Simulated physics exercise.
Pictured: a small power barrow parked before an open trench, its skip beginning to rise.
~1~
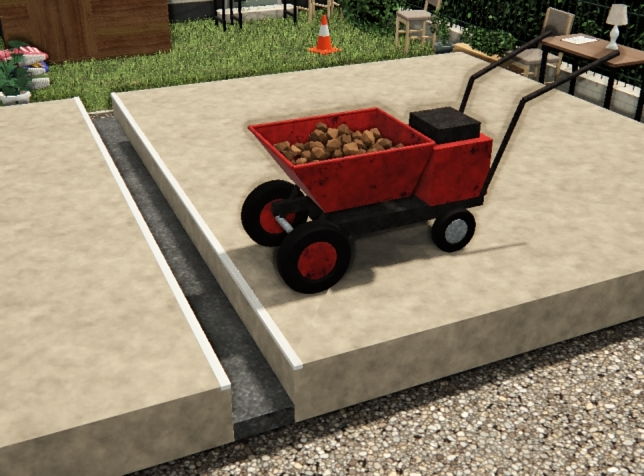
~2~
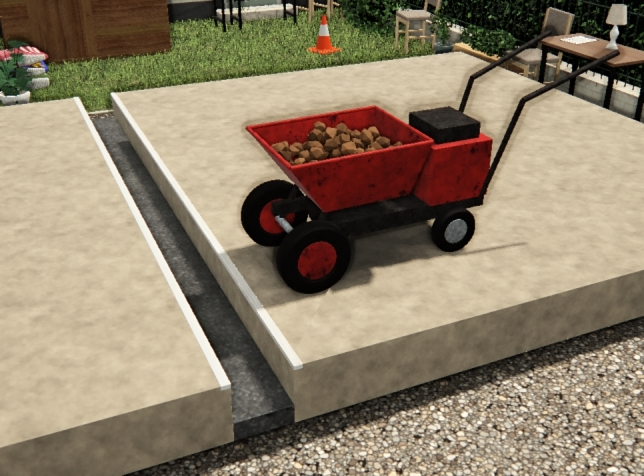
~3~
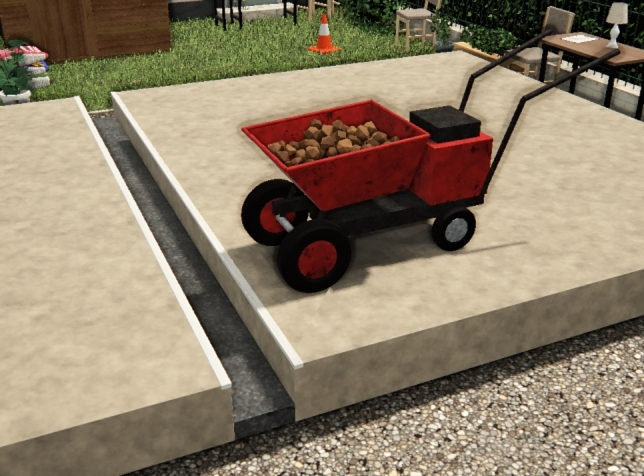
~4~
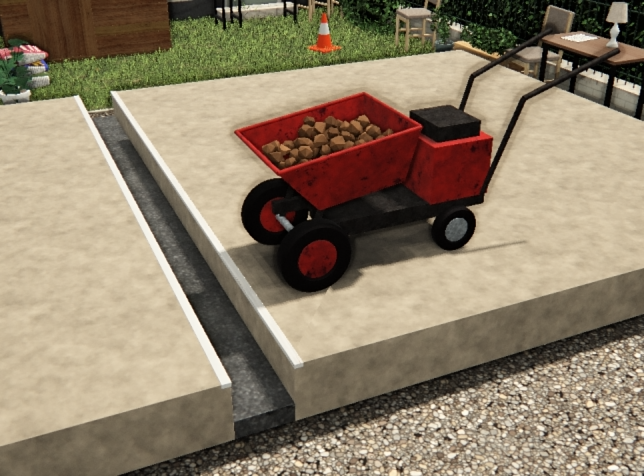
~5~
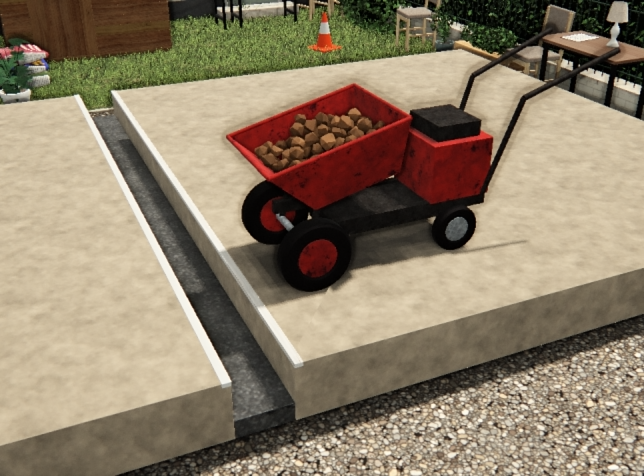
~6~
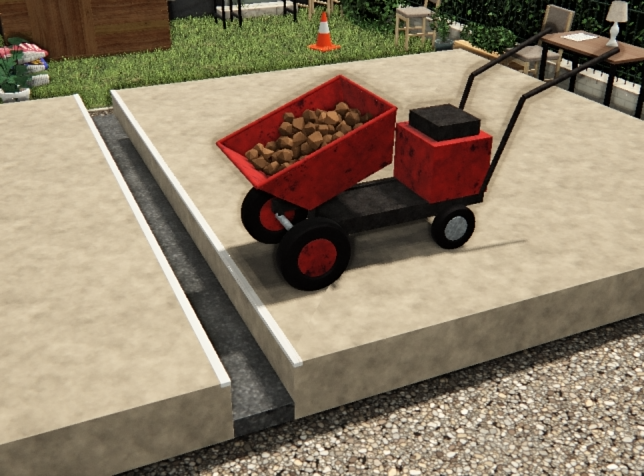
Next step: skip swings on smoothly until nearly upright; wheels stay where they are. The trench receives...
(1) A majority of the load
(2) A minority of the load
A minority of the load (2).
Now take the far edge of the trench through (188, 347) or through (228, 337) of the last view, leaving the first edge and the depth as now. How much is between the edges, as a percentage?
Roughly 60 % and 10 %.
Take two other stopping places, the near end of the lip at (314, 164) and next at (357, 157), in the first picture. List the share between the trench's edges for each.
First try: Around 60 %; second try: Around 90 %.
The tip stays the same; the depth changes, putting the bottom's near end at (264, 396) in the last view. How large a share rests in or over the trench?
It would be close to 30 percent.
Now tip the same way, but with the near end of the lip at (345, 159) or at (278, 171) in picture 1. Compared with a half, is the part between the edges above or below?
The bulk / a minority.
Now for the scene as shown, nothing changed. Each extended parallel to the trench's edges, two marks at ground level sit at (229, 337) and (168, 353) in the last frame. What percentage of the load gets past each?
Around 80 in a hundred for the first, 40 in a hundred for the second.
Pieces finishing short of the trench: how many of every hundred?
Result: Close to 0 %.
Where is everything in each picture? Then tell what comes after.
In the first frame, lip of the skip (293, 168), level; top of the load (346, 153), clay clods; first edge of the trench (273, 328); far edge (205, 345), the trench over half as wide as the skip, and about as deep as wide.
In the second frame, lip of the skip (291, 169), tipped barely; top of the load (355, 144).
In the third frame, lip of the skip (286, 170), tipped barely; top of the load (351, 141).
In the fourth frame, lip of the skip (278, 174), tipped a little; top of the load (349, 139).
In the fifth frame, lip of the skip (269, 179), tipped a little; top of the load (340, 135).
In the sixth frame, lip of the skip (257, 187), tipped clearly; top of the load (337, 121); first edge of the trench (273, 325); far edge (205, 342).
Just after the last frame, skip tipped steeply; every one in the skip.
A moment on, skip tipped right over; roughly two thirds in the skip; about a tenth in or heaped over the trench; roughly a quarter beyond it; about a tenth falling.
Further on, skip tipped right over; about a tenth in the skip; roughly a quarter in or heaped over the trench; roughly two thirds beyond it.
When it is over, skip tipped right over; roughly a third in or heaped over the trench; roughly two thirds beyond it.
